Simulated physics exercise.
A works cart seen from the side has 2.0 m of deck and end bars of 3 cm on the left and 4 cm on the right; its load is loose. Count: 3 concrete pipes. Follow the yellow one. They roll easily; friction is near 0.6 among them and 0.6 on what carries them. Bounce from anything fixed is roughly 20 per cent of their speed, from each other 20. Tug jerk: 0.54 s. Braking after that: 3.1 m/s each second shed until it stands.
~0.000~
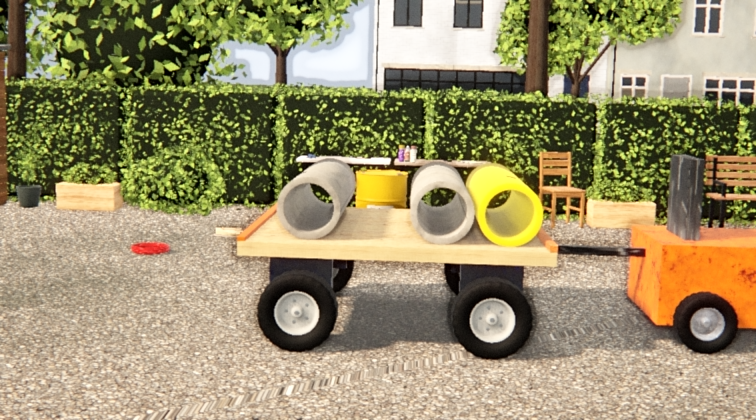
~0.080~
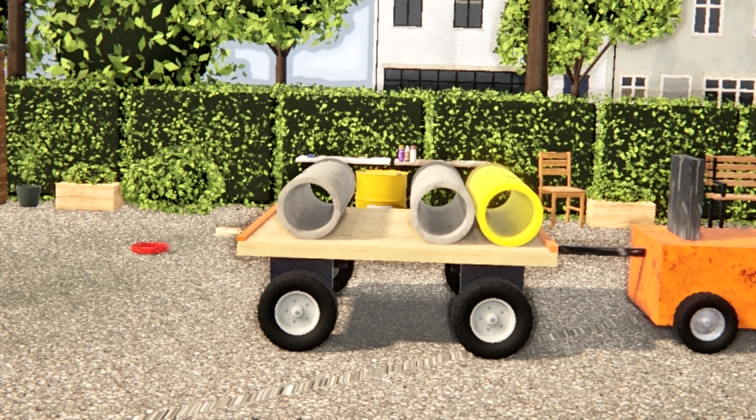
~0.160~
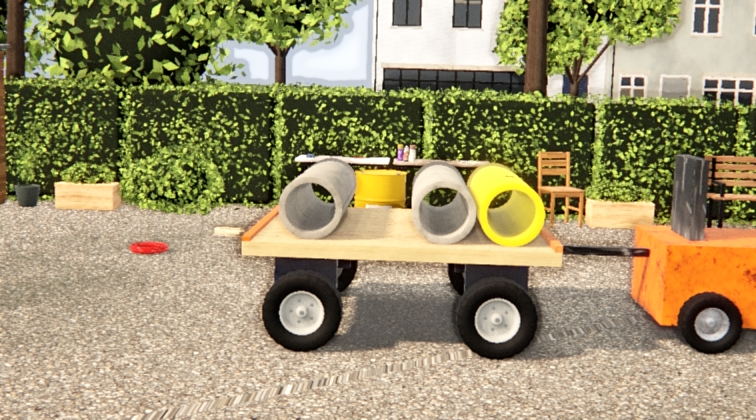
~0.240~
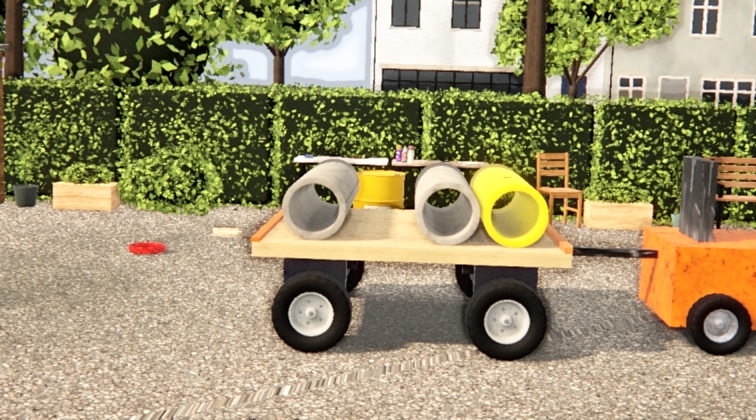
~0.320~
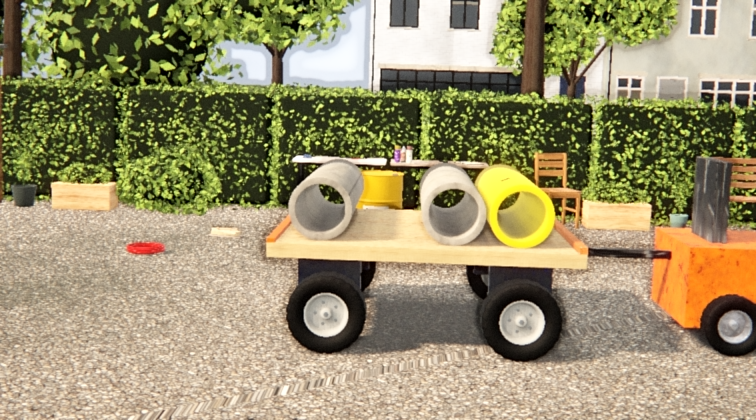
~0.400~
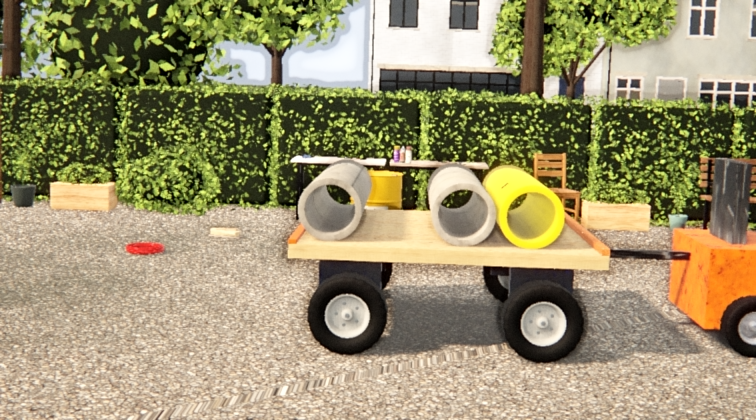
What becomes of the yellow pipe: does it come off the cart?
The yellow pipe rides along.
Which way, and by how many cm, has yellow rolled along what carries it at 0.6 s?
Shift of yellow: 45, leftward.
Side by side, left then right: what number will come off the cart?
1 left, 0 right.
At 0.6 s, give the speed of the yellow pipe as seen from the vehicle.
Estimate: Some 1.5 m/s.
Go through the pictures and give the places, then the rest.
Yellow at (510, 215); right bar at (554, 249); cart at rest; 3 of the 3 make up the bottom layer on the deck, in the first picture.
Yellow at (510, 215); right bar at (554, 249); cart moving right at 0.2 m/s, in the second picture.
Yellow at (512, 215); right bar at (559, 249); cart moving right at 0.7 m/s, in the third picture.
Yellow at (516, 216); right bar at (569, 251); cart moving right at 1.1 m/s, in the fourth picture.
Yellow at (522, 216); right bar at (584, 251); cart moving right at 1.5 m/s, in the fifth picture.
Yellow at (532, 217); right bar at (606, 253); cart moving right at 2.0 m/s, in the sixth picture.
After 0.6 s, yellow is on the deck, 70 cm from the right bar, rolling left along the cart; 0 of 3 are off.
After 0.8 s, yellow is on the deck, 95 cm from the left bar, rolling left along the cart; 1 of 3 is off.
After 1.3 s, yellow is on the deck, 60 cm from the left bar, rolling left along the cart; 1 of 3 is off.
At rest (2.5 s), yellow is on the deck, 65 cm from the left bar; 1 of 3 is off.
